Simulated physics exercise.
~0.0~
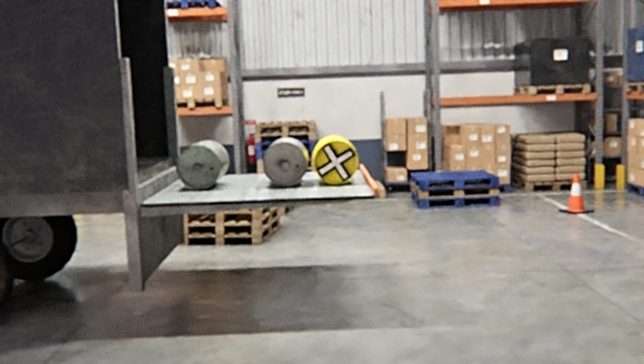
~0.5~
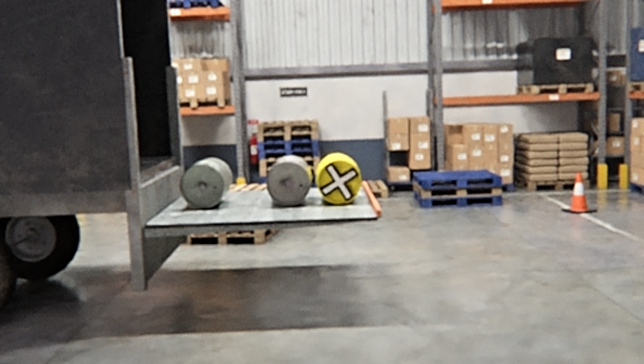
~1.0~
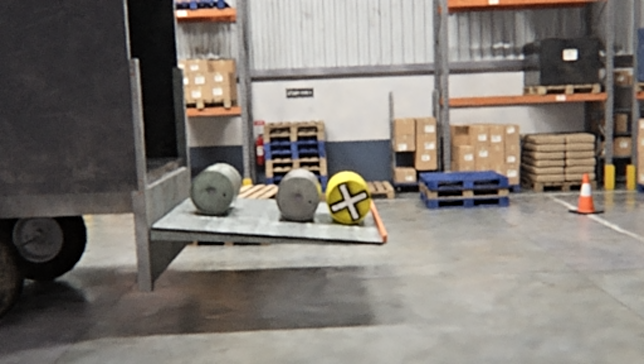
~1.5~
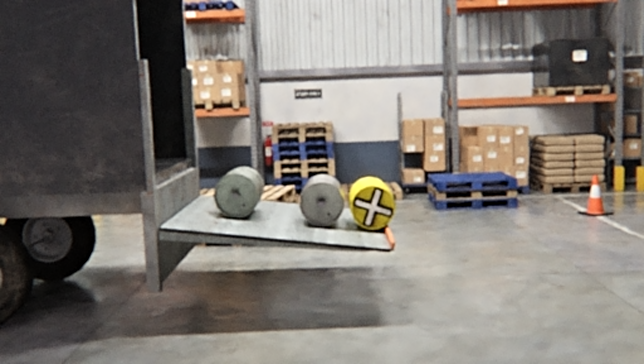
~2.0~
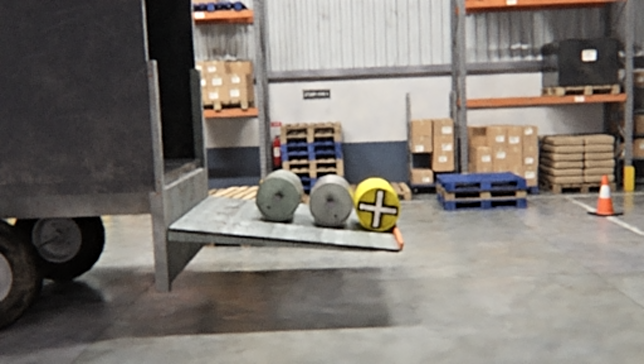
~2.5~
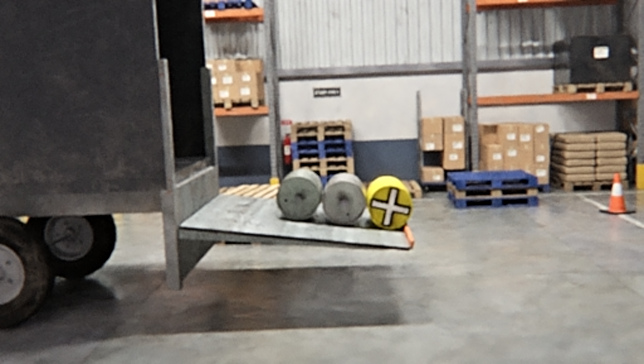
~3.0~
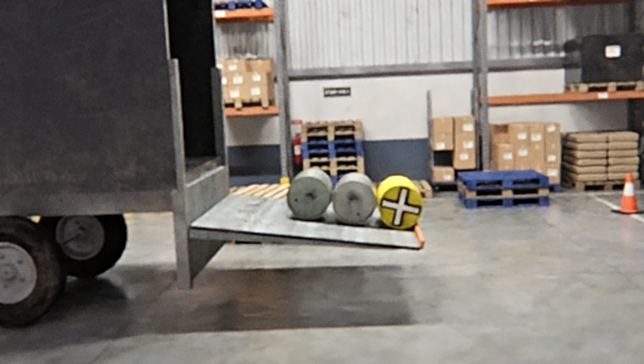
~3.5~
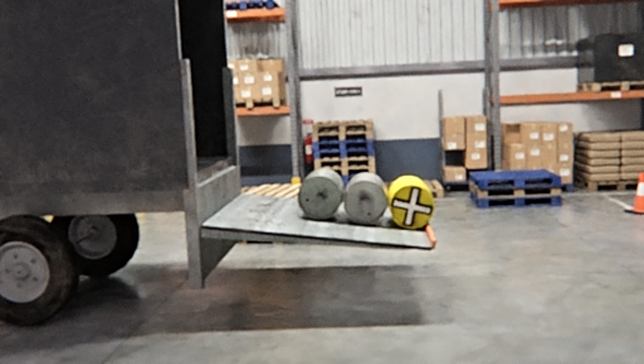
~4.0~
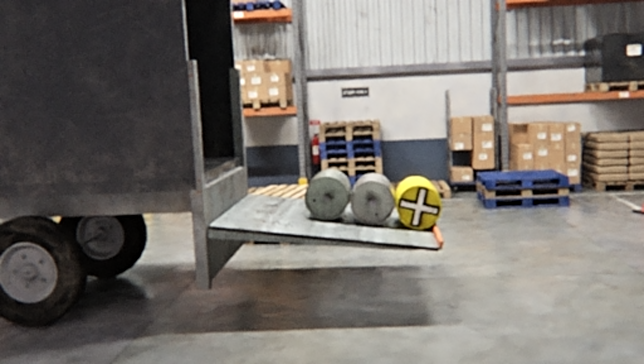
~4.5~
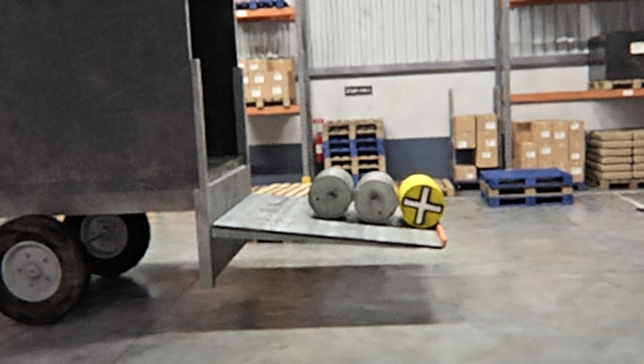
A yellow keg and two grey ones roll right as the tail-lift tips, staying aboard.
